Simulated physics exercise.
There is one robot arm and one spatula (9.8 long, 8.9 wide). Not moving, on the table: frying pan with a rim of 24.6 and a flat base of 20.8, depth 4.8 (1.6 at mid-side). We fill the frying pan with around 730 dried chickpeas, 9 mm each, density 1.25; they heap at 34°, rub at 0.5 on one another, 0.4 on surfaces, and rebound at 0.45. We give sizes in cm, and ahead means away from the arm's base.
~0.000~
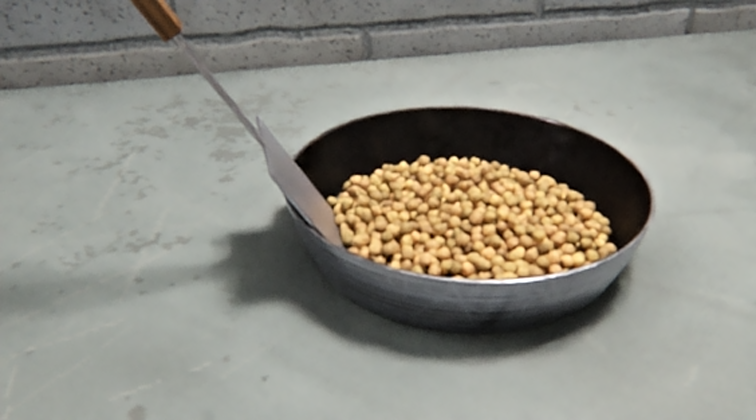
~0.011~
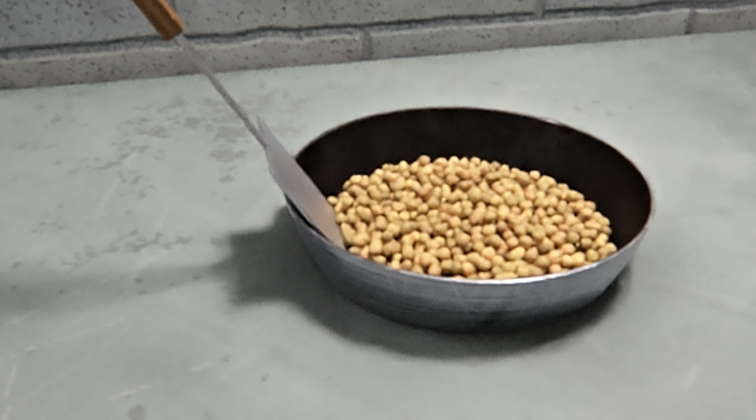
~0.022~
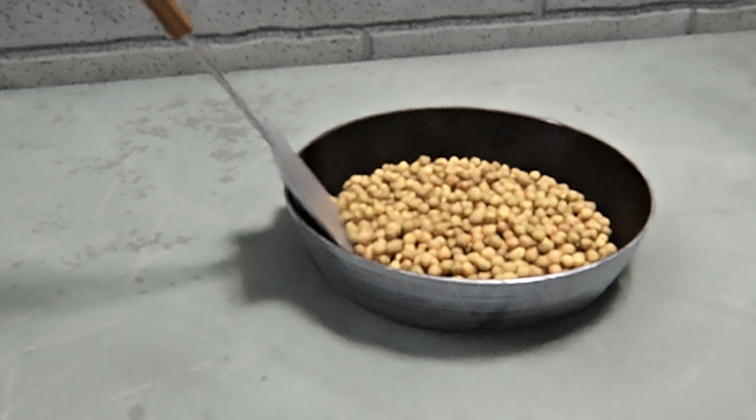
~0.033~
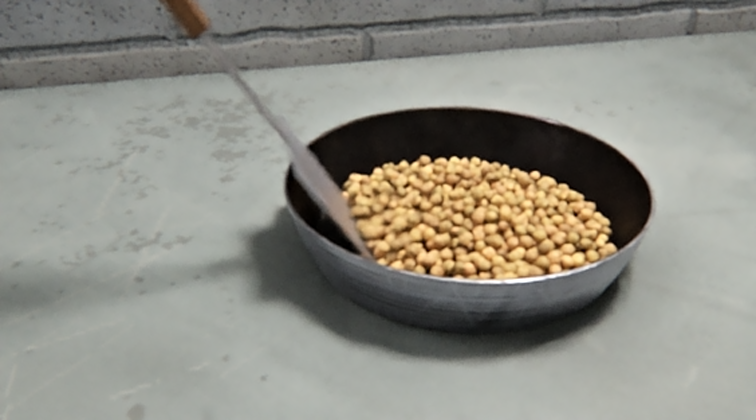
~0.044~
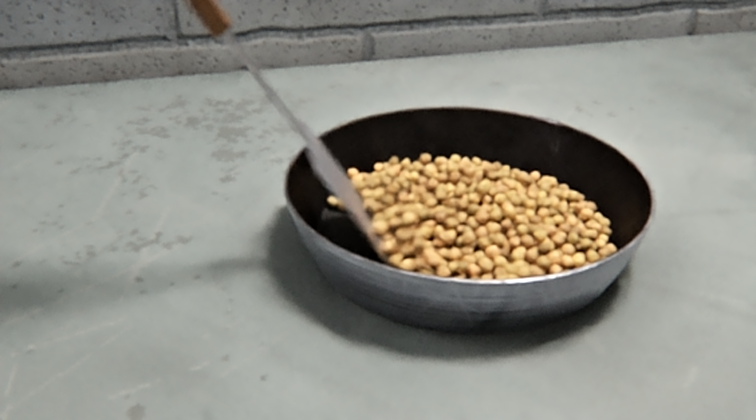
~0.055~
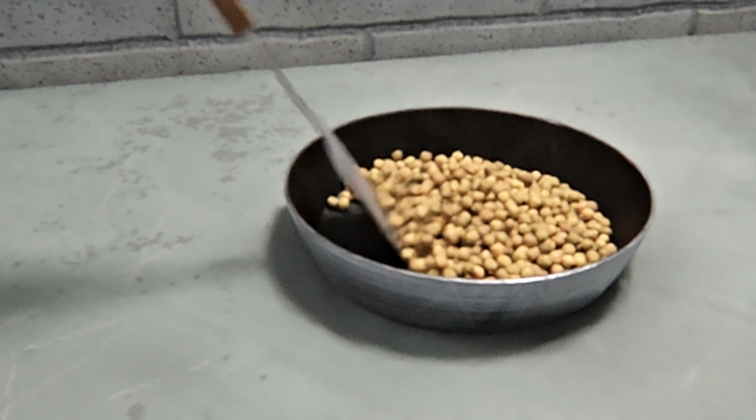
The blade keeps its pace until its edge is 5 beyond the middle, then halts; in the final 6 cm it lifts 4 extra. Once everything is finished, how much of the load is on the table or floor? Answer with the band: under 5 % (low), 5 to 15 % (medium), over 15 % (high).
Medium, 5 to 15 %.
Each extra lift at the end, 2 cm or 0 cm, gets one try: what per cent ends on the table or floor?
First try around 5 percent, second try around 0 percent.
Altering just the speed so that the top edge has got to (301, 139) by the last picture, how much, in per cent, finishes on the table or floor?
Share: Roughly 0 %.
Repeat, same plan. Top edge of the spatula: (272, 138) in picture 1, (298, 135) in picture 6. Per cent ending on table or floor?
Off the vessel, on the table or floor: Some 0 percent.
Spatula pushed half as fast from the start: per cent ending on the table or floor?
In that case some 0 per cent.
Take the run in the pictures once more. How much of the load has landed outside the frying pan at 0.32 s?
Around 10 percent.
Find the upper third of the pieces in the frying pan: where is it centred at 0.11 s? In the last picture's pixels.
Near (494, 198).
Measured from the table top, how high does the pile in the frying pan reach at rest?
5.0 cm.
After 0.08 s, sloping 59°, highest piece 7 above the table; 733 in the frying pan.
After 0.11 s, sloping 59°, highest piece 8 above the table; 733 in the frying pan.
After 0.32 s, sloping 59°, highest piece 6 above the table; 661 in the frying pan, 70 on the table or floor, 2 on the blade or in flight.
After 1.37 s, sloping 59°, highest piece 5 above the table; 661 in the frying pan, 72 on the table or floor.
In the end, 661 in the frying pan, 72 on the table or floor. That is 10 % on the table or floor.
